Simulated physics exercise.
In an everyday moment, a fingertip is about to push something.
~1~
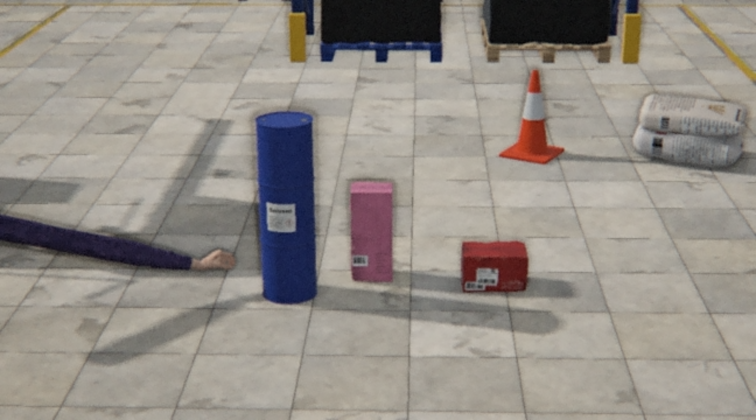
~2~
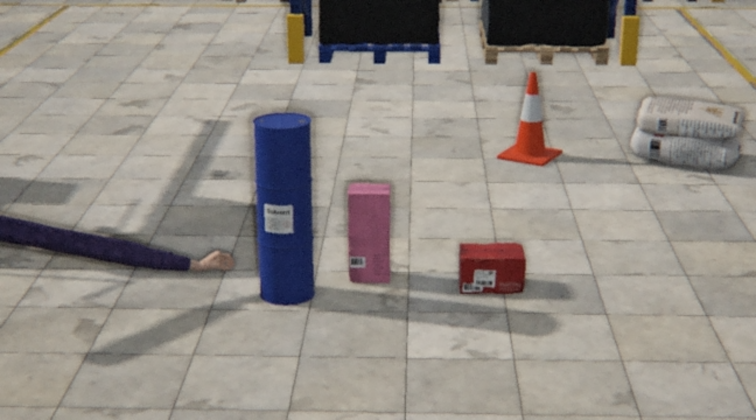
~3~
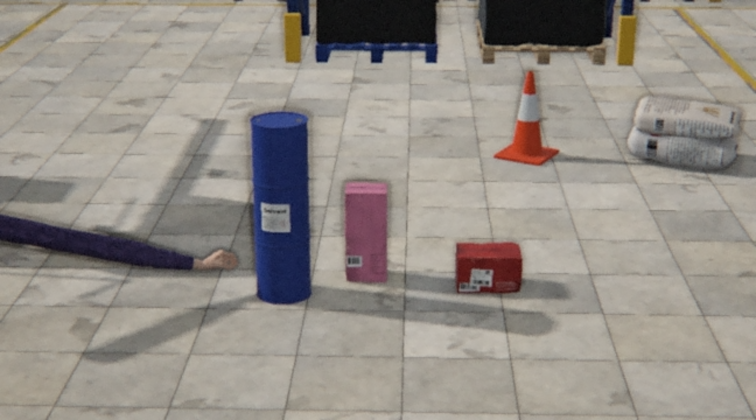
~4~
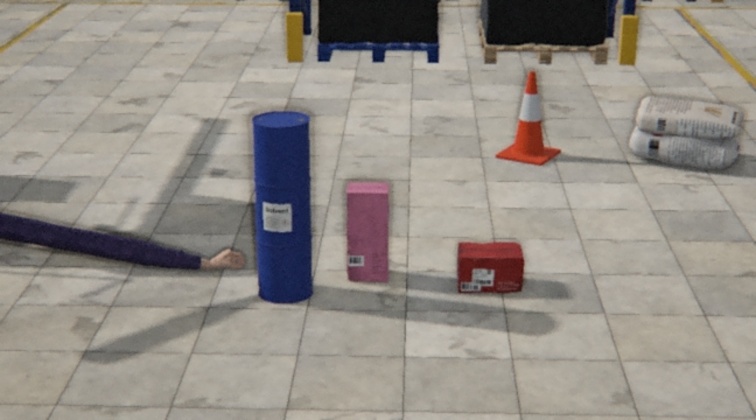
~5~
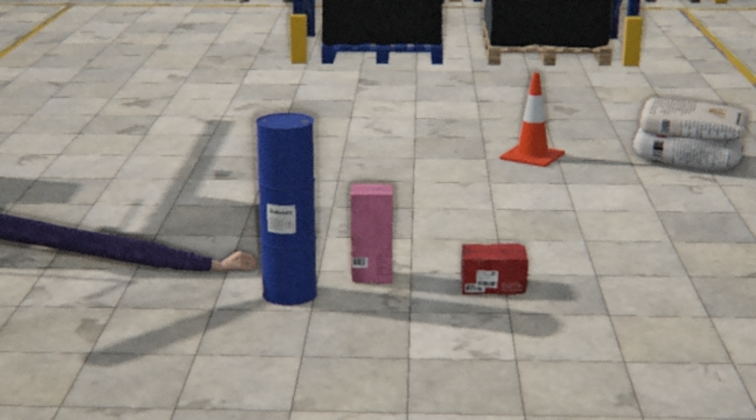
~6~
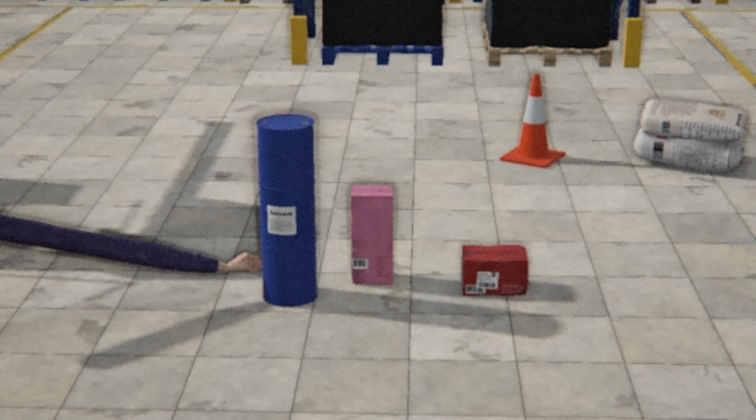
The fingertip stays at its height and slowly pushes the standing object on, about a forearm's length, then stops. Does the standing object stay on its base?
Yes. I expect it to remain plumb.
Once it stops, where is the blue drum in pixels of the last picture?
It winds up at roughly (361, 212).
Then, 0.30 s later than the last frame, blue drum moved a little near (301, 211).
Then, 0.70 s later than the last frame, blue drum moved a little near (321, 211).
Then, 1.00 s later than the last frame, blue drum moved about its own width near (336, 212).
Then, 1.40 s later than the last frame, blue drum moved about its own width near (357, 212).
When it is over, moved from the start, blue drum. End places, in pixels of the last picture, blue drum near (361, 212).
